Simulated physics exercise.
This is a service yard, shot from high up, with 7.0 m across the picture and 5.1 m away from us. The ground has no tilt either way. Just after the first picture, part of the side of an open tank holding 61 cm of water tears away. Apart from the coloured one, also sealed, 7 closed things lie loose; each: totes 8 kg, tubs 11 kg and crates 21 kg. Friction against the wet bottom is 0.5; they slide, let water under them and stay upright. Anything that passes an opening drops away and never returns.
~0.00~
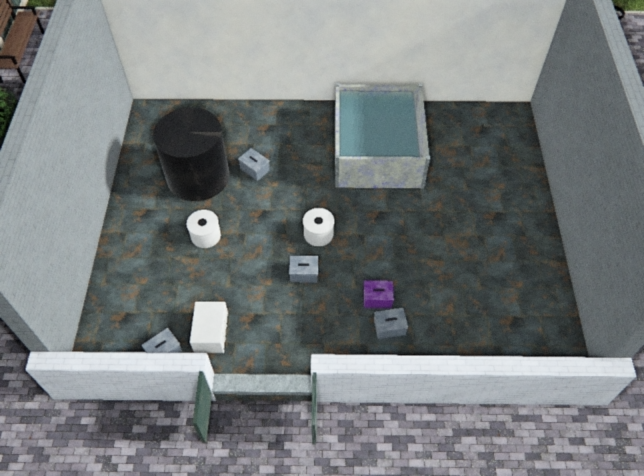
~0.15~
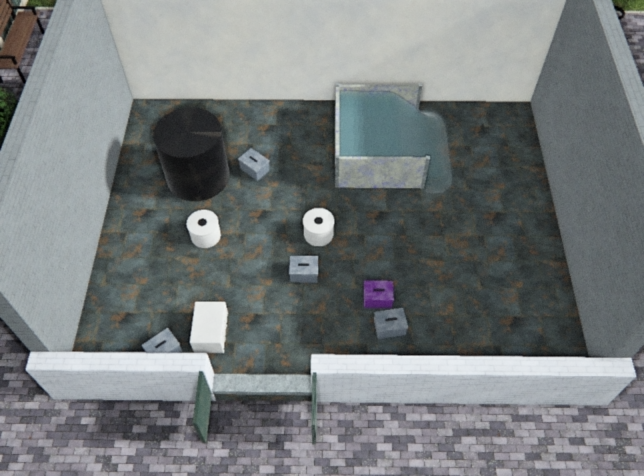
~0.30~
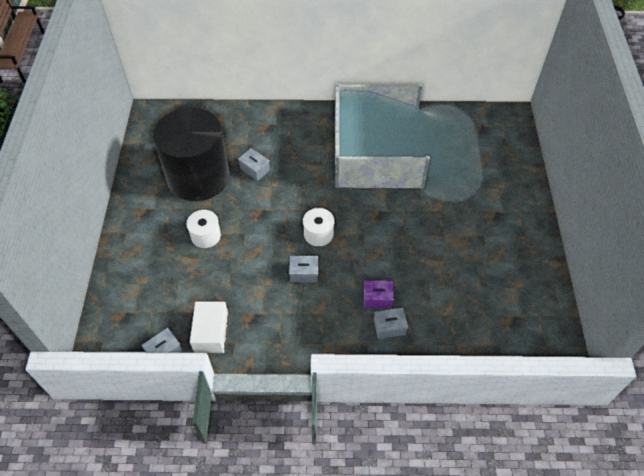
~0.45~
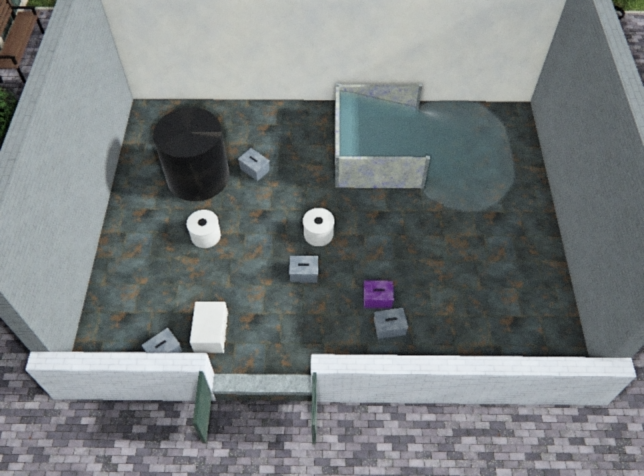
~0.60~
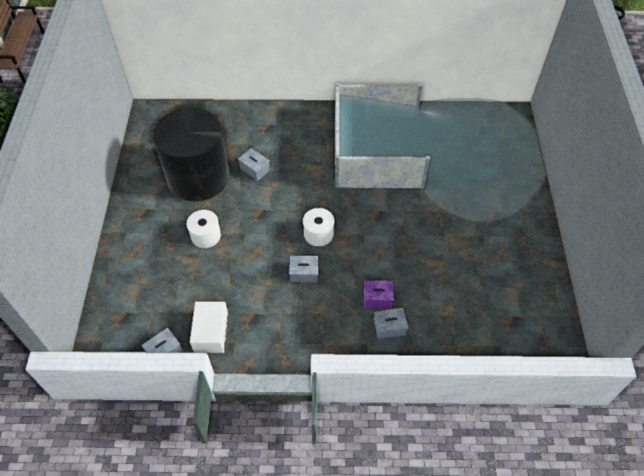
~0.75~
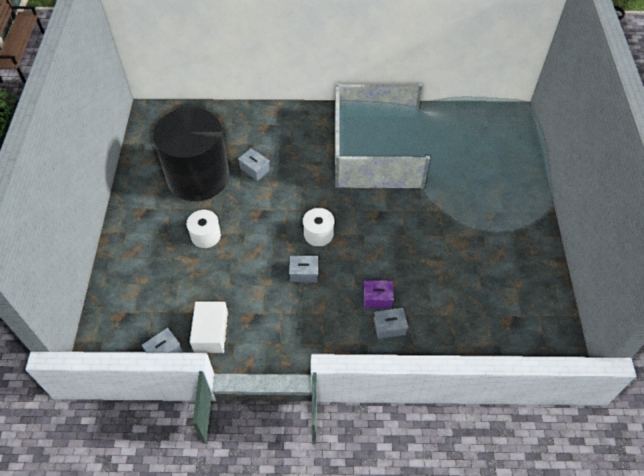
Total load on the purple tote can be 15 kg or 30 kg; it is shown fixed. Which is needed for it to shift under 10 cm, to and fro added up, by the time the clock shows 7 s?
Outcome: Lighter passes.
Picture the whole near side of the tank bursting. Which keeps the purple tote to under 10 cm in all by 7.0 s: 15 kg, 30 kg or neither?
Note: No mass sufficient.
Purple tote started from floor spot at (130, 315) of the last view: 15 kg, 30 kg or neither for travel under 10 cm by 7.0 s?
Lab note - result: Lighter mass suffices.
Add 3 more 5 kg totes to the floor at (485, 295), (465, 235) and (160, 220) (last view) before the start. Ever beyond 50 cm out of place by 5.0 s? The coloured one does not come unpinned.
Beyond it, beyond it, within it.
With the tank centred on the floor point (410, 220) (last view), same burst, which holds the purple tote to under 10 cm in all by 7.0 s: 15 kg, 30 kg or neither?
Then the lighter mass suffices.
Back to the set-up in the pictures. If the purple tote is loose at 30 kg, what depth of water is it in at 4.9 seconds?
About 5 cm.
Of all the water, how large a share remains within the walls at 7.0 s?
Somewhere near 98 percent, give or take.
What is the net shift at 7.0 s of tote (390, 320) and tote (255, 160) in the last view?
So the first is off by 120 centimetres, the second by 0 centimetres.
After 1.4 s the purple tote would be 0 cm from its start with 15 kg and 0 cm from its start with 30 kg; 0 cm of water round it then.
After 3.1 s the purple tote would be 0 cm from its start with 15 kg and 0 cm from its start with 30 kg; 0 cm of water round it then.
After 4.9 s the purple tote would be 0 cm from its start with 15 kg and 0 cm from its start with 30 kg; 5 cm of water round it then.
After 7.0 s the purple tote would be 0 cm from its start with 15 kg and 0 cm from its start with 30 kg; 4 cm of water round it then.
